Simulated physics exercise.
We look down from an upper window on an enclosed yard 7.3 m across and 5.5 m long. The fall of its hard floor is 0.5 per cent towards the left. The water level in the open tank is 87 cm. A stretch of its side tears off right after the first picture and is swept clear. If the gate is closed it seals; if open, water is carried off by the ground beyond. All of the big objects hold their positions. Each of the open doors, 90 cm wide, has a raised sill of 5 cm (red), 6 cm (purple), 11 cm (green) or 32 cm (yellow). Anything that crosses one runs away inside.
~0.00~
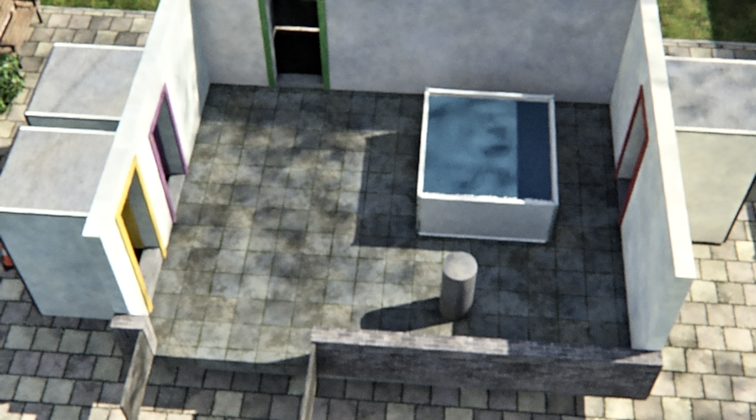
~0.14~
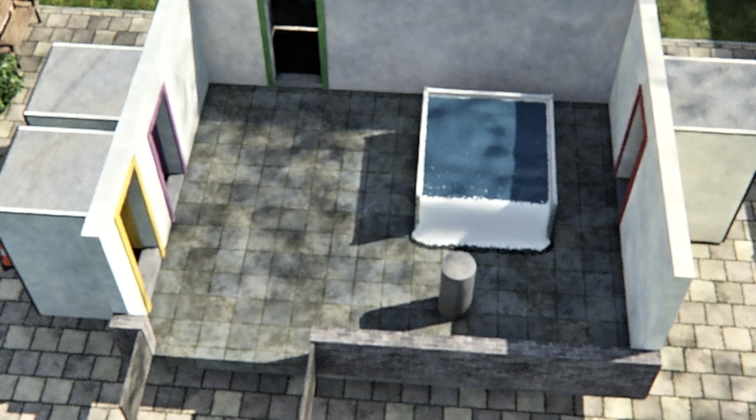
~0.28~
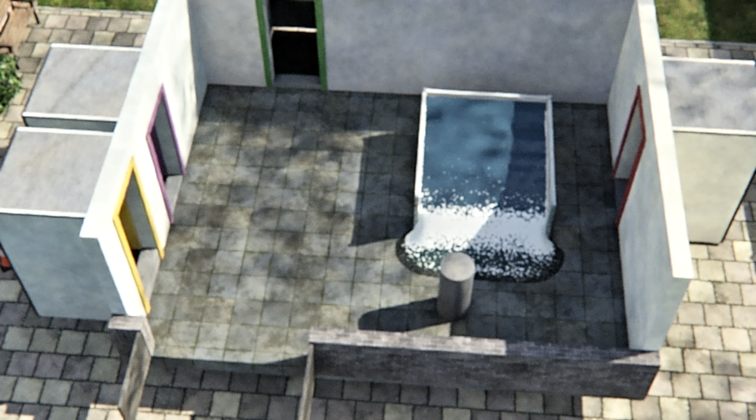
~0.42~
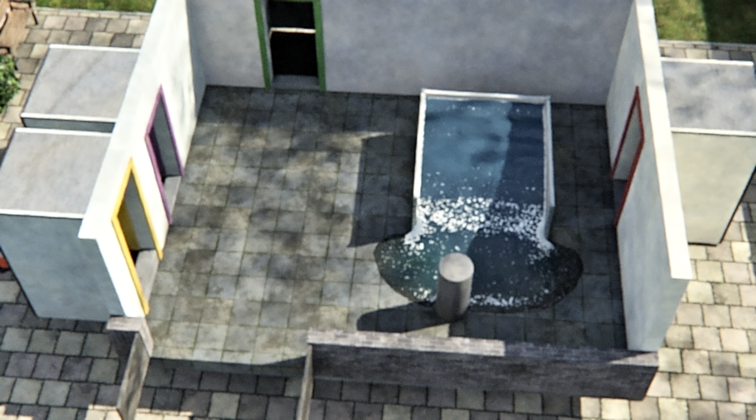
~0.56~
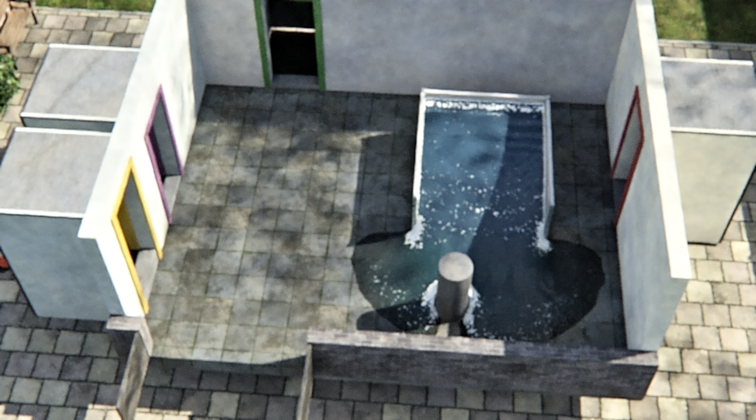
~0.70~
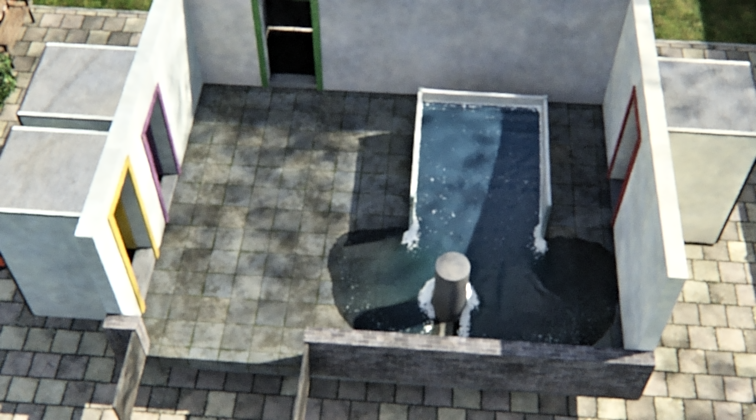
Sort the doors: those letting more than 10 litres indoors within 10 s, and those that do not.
The red door is among those letting more in; the purple door is among those letting more in; the green door is among those letting more in; the yellow door is among those that do not.
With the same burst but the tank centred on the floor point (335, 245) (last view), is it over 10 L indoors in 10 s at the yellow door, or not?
Against the limit, the yellow door gets no more than that.
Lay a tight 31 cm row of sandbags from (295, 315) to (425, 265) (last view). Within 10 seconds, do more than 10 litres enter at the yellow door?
Then: Yellow under.
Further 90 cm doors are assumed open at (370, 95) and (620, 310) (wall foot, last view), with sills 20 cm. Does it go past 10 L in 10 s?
Well, the first is shy of the mark and the second is beyond the mark.
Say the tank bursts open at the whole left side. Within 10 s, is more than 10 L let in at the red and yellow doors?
Result: Red limit not passed, yellow limit not passed.
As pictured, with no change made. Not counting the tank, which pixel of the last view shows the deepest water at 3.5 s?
In the last picture, around (556, 105).
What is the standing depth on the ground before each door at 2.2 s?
In cm: Red 0, purple 0, green 0, yellow 2.
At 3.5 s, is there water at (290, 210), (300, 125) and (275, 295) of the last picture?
In turn: Still dry, still dry, flooded.
After 1.4 s water covers 30 % of the floor and is deepest (57 cm) near (617, 373); red door not reached, purple door not reached, green door not reached, yellow door not reached.
After 2.2 s water covers 35 % of the floor and is deepest (62 cm) near (617, 373); red door not reached, purple door not reached, green door not reached, yellow door not reached.
After 3.5 s water covers 60 % of the floor and is deepest (38 cm) near (556, 105); red door 7 cm at the sill, 4 L in, purple door 8 cm at the sill, 0 L in, green door not reached, yellow door 28 cm at the sill, 0 L in.
After 6.0 s water covers 90 % of the floor and is deepest (24 cm) near (339, 93); red door 10 cm at the sill, 12 L in, purple door 11 cm at the sill, 37 L in, green door 11 cm at the sill, 0 L in, yellow door 15 cm at the sill, 0 L in.
After 10.0 s water covers 100 % of the floor and is deepest (14 cm) near (143, 310); red door 9 cm at the sill, 84 L in, purple door 10 cm at the sill, 106 L in, green door 11 cm at the sill, 28 L in, yellow door 13 cm at the sill, 0 L in.
